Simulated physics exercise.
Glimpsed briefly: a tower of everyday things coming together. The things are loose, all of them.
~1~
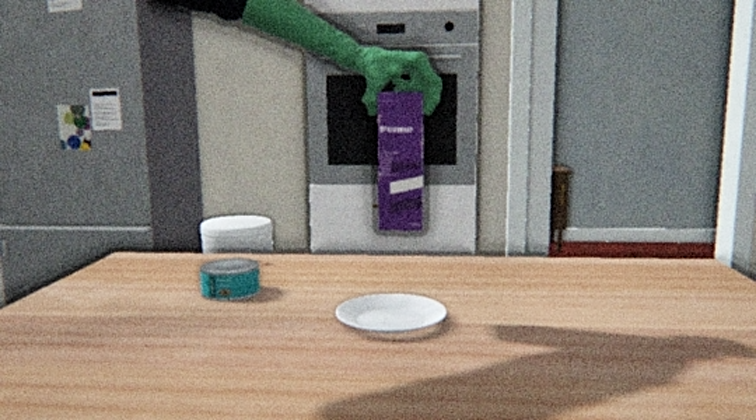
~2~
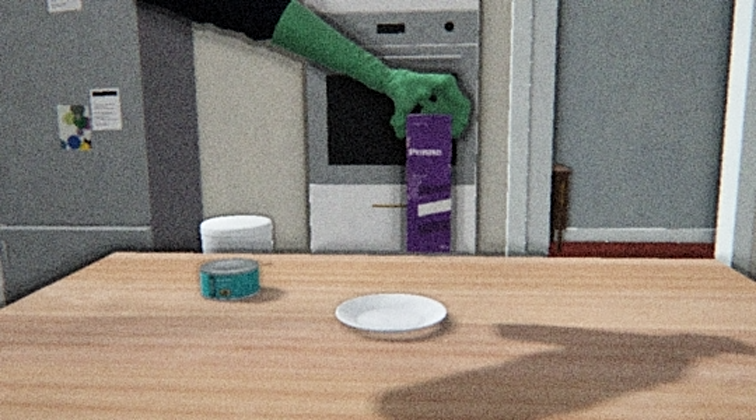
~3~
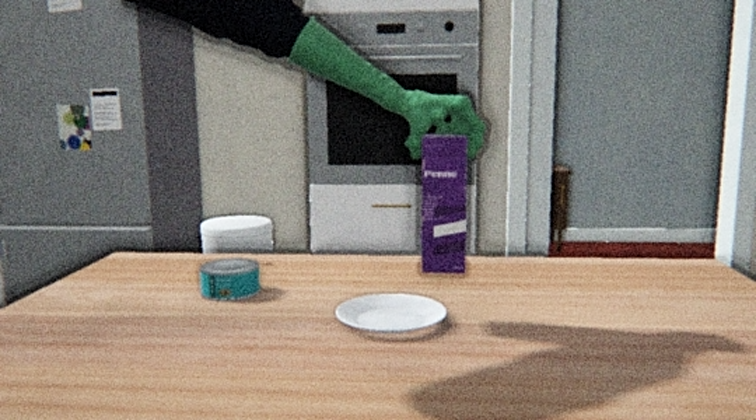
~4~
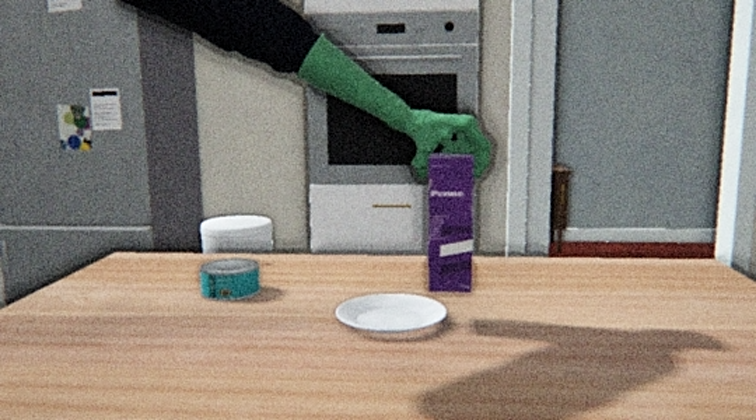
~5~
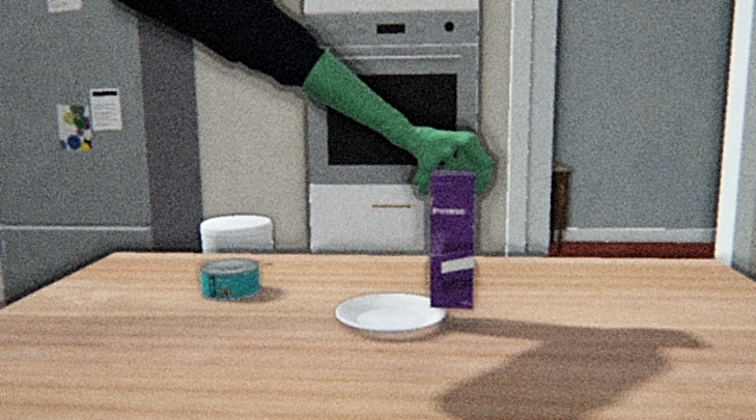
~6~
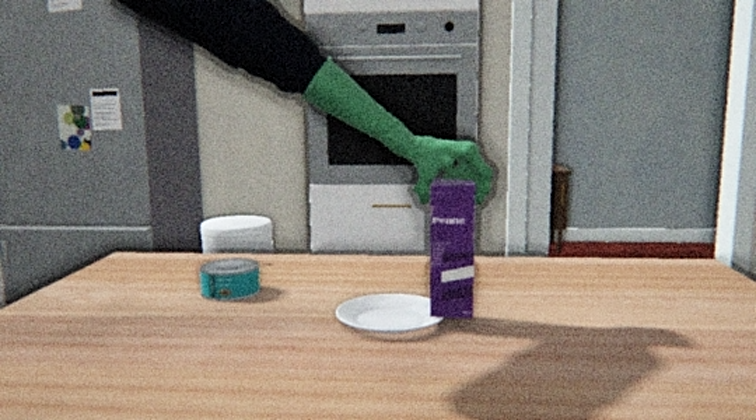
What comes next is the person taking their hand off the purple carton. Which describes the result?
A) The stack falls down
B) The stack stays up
A.
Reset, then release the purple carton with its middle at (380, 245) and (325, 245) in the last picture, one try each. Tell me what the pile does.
Attempt one, the pile survives; attempt two, it falls over.
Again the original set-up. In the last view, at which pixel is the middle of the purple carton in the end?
Look around (542, 304) in the final frame.
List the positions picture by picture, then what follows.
In the first frame, coming down; purple carton (401, 160); turquoise tub (230, 279).
In the second frame, coming down; purple carton (429, 182); turquoise tub (230, 279).
In the third frame, coming down; purple carton (444, 203); turquoise tub (230, 279).
In the fourth frame, coming down; purple carton (450, 222); turquoise tub (230, 279).
In the fifth frame, coming down; purple carton (452, 238); turquoise tub (230, 279).
In the sixth frame, in place under the hand; purple carton (452, 247); turquoise tub (230, 279).
Then, 0.50 s after the last picture, purple carton now fallen.
Then, 0.60 s after the last picture, things are still on the move.
At rest, fallen, purple carton; the other 2 in place. Seen from the same camera at the end, purple carton near (542, 304). The pile comes apart.
